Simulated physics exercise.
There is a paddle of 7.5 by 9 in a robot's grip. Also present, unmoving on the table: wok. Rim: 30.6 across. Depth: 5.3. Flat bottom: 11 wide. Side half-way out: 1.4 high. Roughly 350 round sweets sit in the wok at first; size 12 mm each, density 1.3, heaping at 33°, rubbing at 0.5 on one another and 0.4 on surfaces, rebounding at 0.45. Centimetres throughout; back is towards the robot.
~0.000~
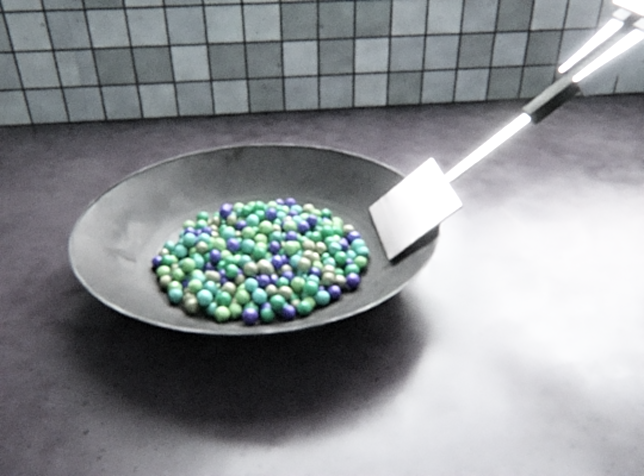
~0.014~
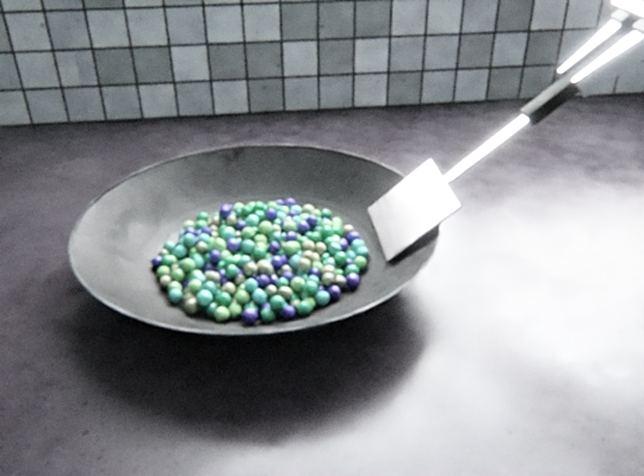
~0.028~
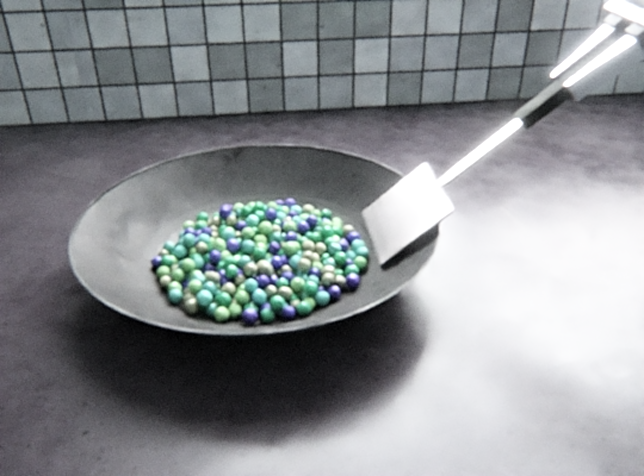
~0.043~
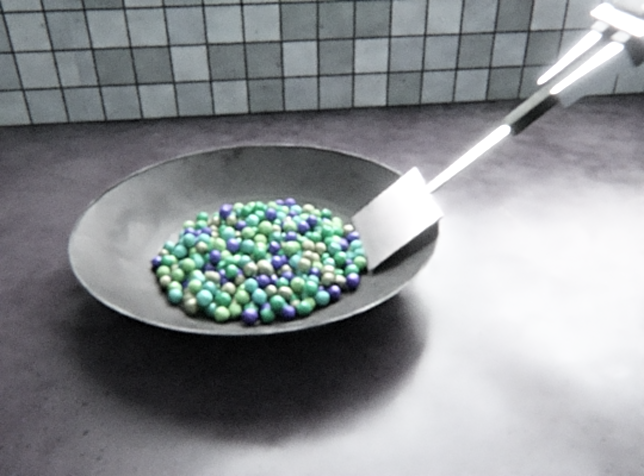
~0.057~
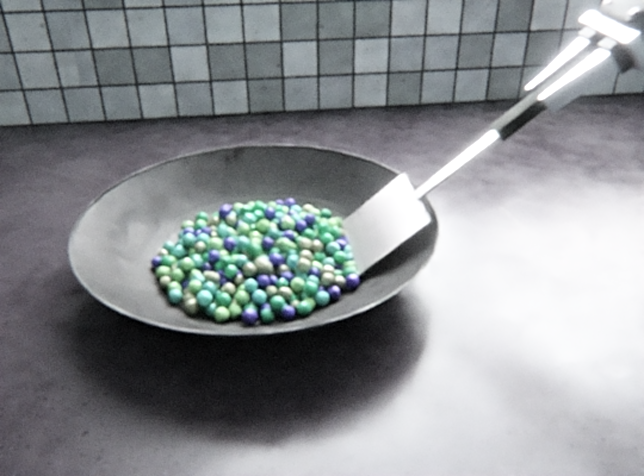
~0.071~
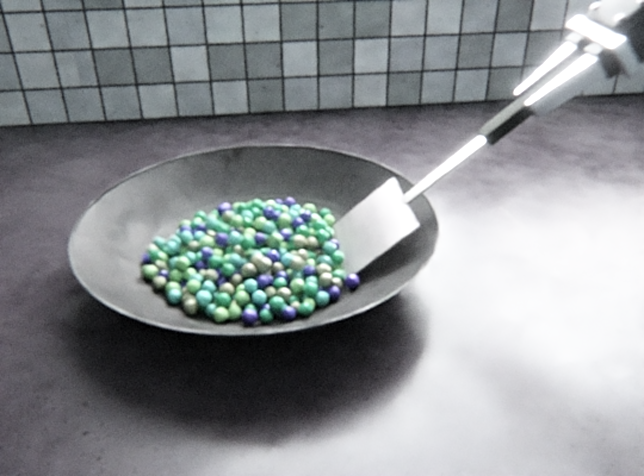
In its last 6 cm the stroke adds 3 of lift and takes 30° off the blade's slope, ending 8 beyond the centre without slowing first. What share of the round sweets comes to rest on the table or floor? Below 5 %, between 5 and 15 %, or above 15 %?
Below 5 %.
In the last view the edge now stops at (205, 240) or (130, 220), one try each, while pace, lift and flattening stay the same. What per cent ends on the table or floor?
I'd say roughly 0 per cent, then roughly 20 per cent.
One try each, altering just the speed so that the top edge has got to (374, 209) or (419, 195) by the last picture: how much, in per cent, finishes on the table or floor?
Try one roughly 20 per cent; try two roughly 0 per cent.
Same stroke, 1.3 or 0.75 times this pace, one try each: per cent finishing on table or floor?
Estimates, in order: 10 % and 0 %.
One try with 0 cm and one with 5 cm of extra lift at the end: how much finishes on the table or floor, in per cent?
First try about 5 %, second try about 5 %.
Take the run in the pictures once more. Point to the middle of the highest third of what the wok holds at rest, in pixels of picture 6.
It is centred around (145, 244).
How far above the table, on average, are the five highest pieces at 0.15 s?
I'd put them at about 5 centimetres above the table.
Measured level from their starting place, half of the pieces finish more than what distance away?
5 cm.
After 0.15 s, sloping 40°, highest piece 5 above the table; 347 in the wok.
After 0.23 s, sloping 31°, highest piece 5 above the table; 347 in the wok.
After 0.47 s, sloping 10°, highest piece 7 above the table; 342 in the wok, 5 on the table or floor.
After 1.52 s, sloping 10°, highest piece 6 above the table; 342 in the wok, 5 on the table or floor.
In the end, 342 in the wok, 5 on the table or floor. That is 1 % on the table or floor.
